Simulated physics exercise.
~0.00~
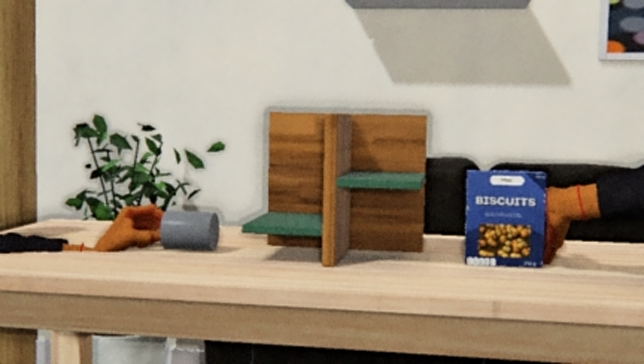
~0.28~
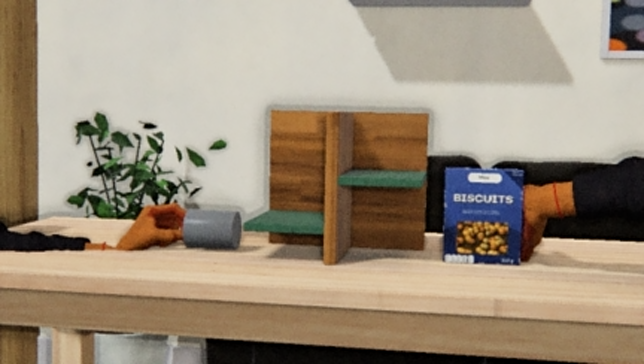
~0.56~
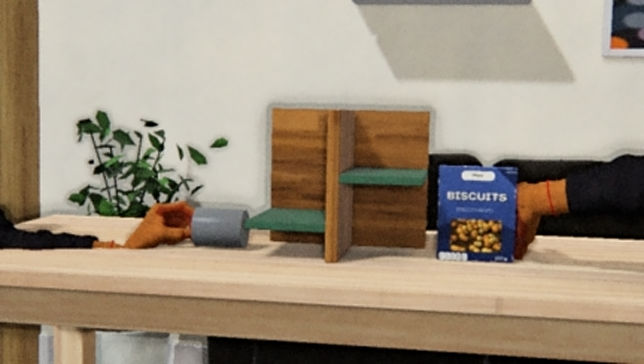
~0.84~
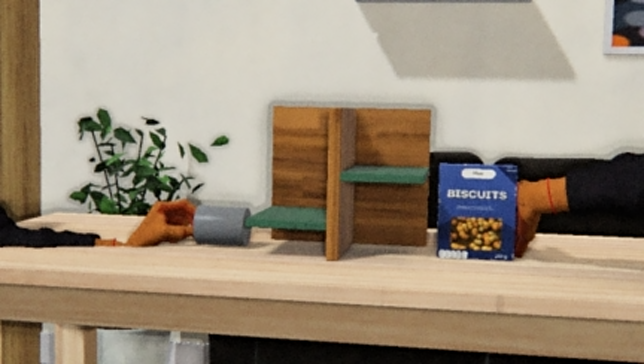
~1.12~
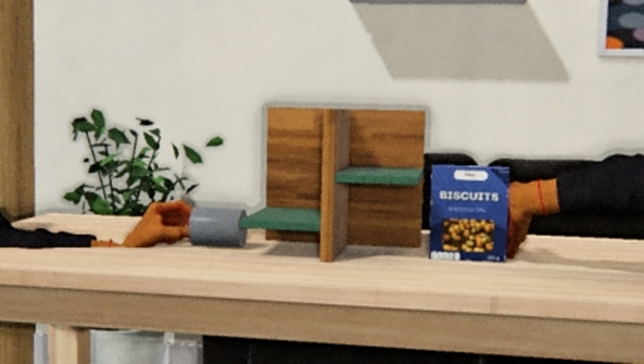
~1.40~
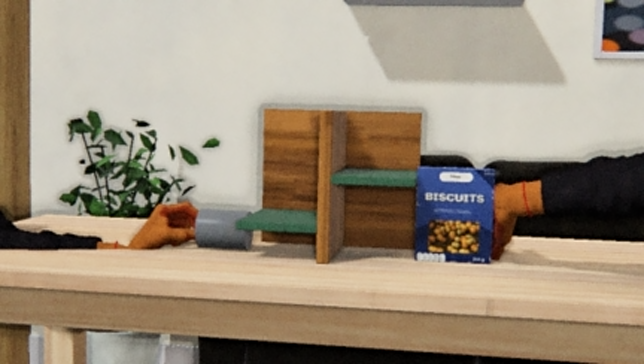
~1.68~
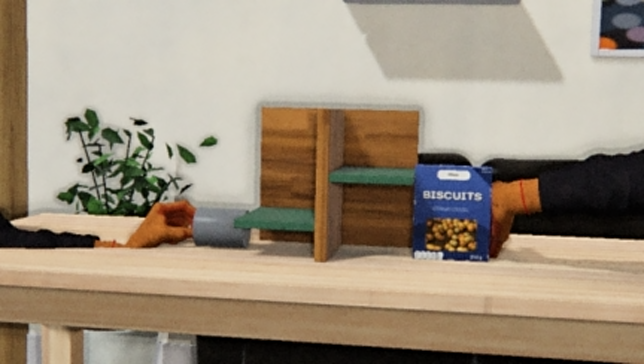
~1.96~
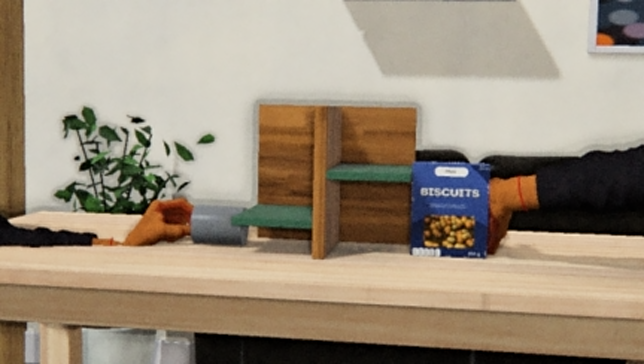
Two hands slide a grey cylinder and a biscuit box inward until both stop against the shelves.
